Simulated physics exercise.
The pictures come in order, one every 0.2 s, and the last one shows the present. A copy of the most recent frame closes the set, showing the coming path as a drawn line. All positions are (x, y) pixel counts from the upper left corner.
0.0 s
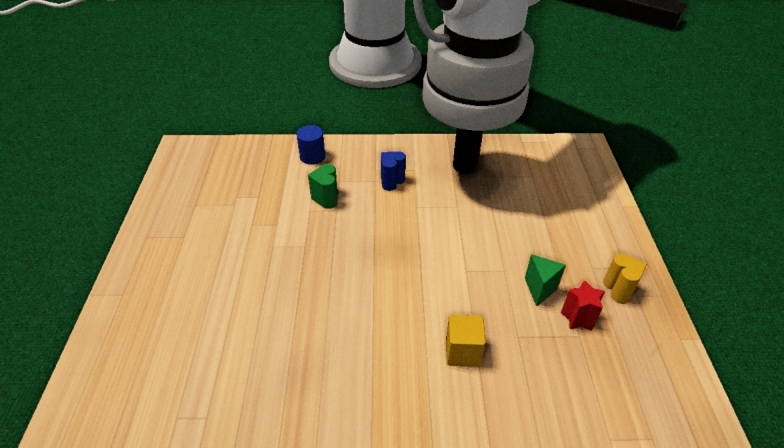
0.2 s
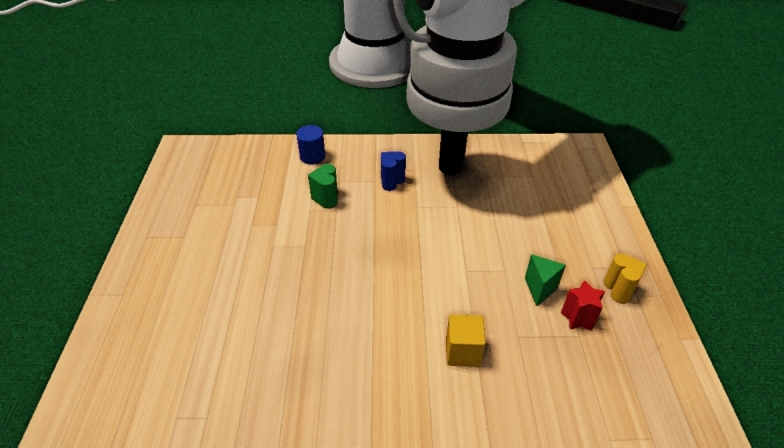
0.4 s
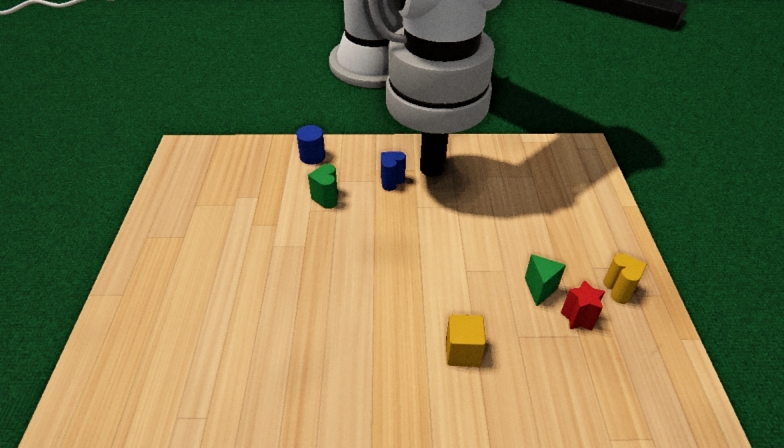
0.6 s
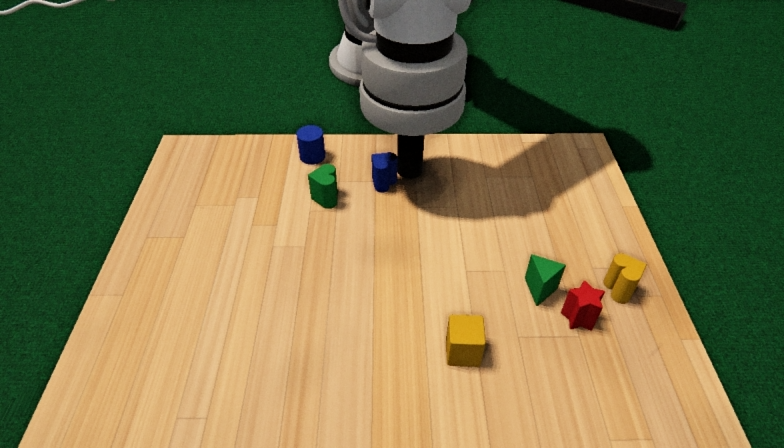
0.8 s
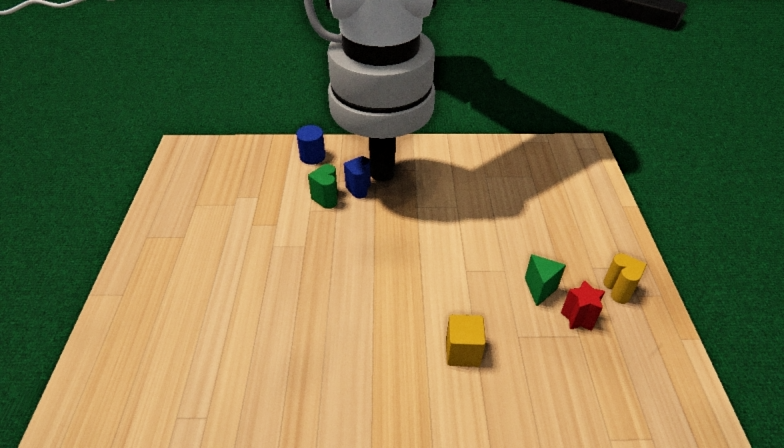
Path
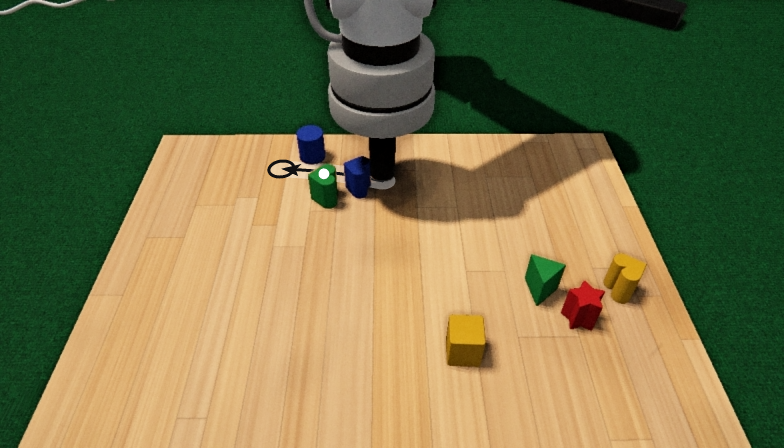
The clip shows a robot arm with a black rod moving left along the far side of a wooden table scattered with coloured blocks, then pushing the blue heart a short way left, close beside the green heart.
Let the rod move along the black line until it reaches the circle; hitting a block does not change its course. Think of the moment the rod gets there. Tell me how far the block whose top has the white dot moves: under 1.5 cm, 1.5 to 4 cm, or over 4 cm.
It will move less than 1.5 cm.
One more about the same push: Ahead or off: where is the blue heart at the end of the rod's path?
It comes off the rod's front.
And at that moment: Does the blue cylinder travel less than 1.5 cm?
I believe so.
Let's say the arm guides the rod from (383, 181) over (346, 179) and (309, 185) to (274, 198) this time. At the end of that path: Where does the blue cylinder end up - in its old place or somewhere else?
Here the blue cylinder stays on its spot.
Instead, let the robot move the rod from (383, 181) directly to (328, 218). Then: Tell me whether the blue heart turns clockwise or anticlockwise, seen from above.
Looking down: Clockwise.
Drawn move, from (383, 181) by way of (332, 173) to (281, 169); the dot is on the green heart.
What follows on the original path. One third of the way, rod (348, 168); green heart (320, 176); blue heart (341, 165), turned 90° anticlockwise.
Two thirds of the way, rod (314, 164); blue cylinder (308, 132); green heart (319, 177); blue heart (340, 164), turned 105° anticlockwise.
At the end, rod (280, 162); blue cylinder (304, 130); green heart (319, 177); blue heart (340, 164), turned 105° anticlockwise.
